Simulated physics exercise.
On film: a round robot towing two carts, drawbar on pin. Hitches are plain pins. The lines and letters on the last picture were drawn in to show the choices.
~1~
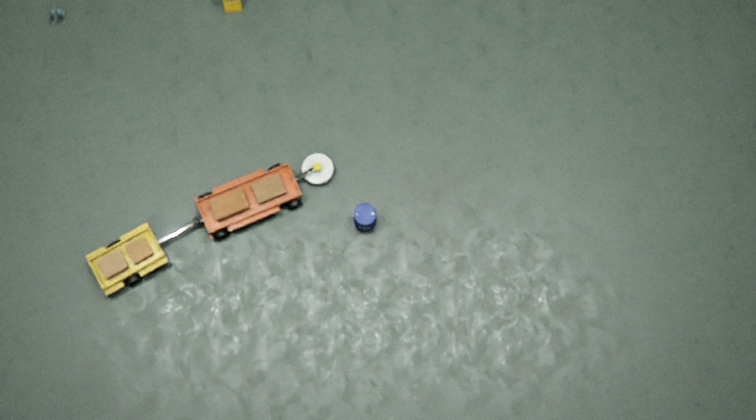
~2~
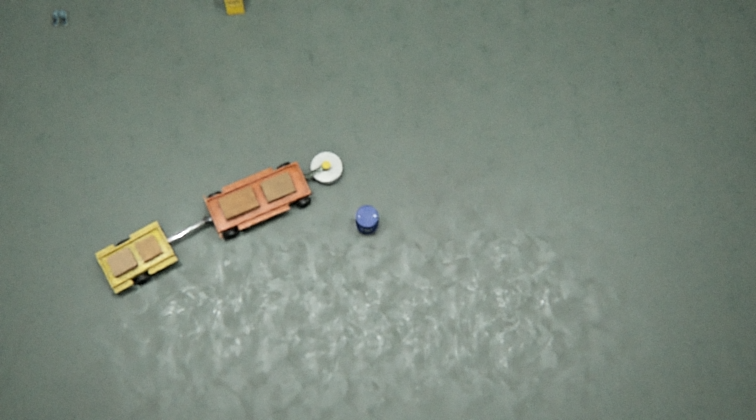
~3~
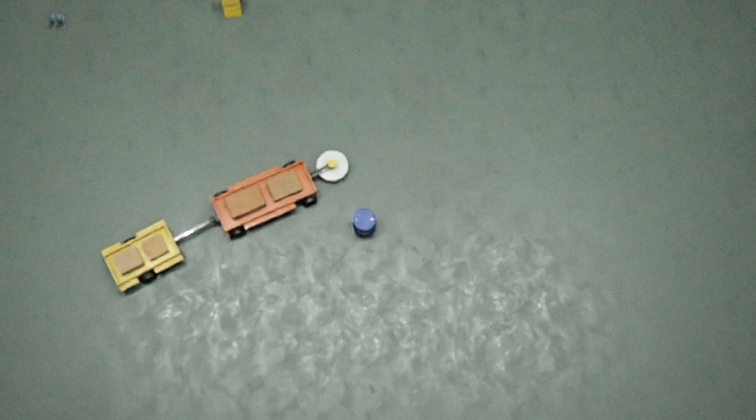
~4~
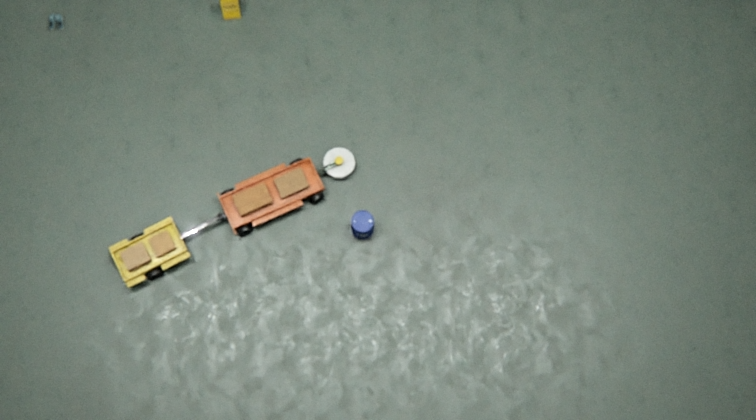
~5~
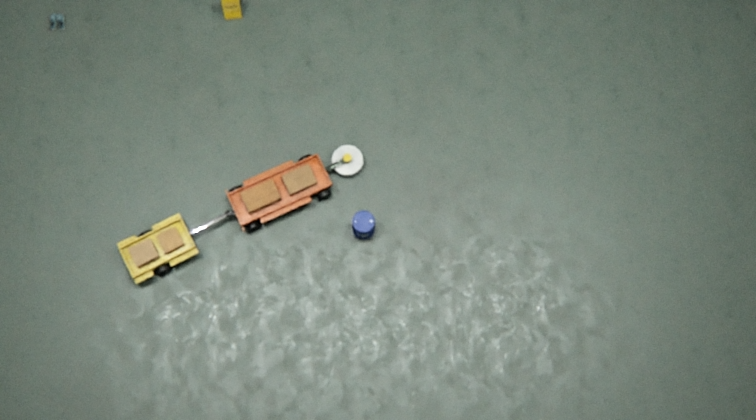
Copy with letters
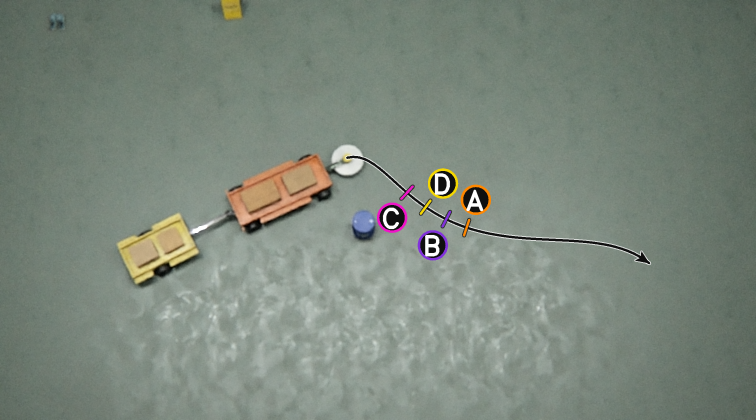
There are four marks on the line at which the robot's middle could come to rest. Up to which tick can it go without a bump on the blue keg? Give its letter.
As far as tick D.
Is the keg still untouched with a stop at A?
For that mark, no.
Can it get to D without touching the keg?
For that mark, yes.
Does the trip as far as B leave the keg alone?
No.
On the copy, A at (467, 228); B at (446, 219); C at (407, 193); D at (426, 207); the route from (347, 158) via (490, 234) to (649, 263).
On D. First, robot (378, 170), last cart (183, 236).
Then, robot (402, 191), last cart (206, 224).
Finally, robot (425, 210), last cart (228, 215); nothing has been touched.
By contrast, A is too far, the keg has been hit; B is too far, the keg has been hit; C is safe but short.
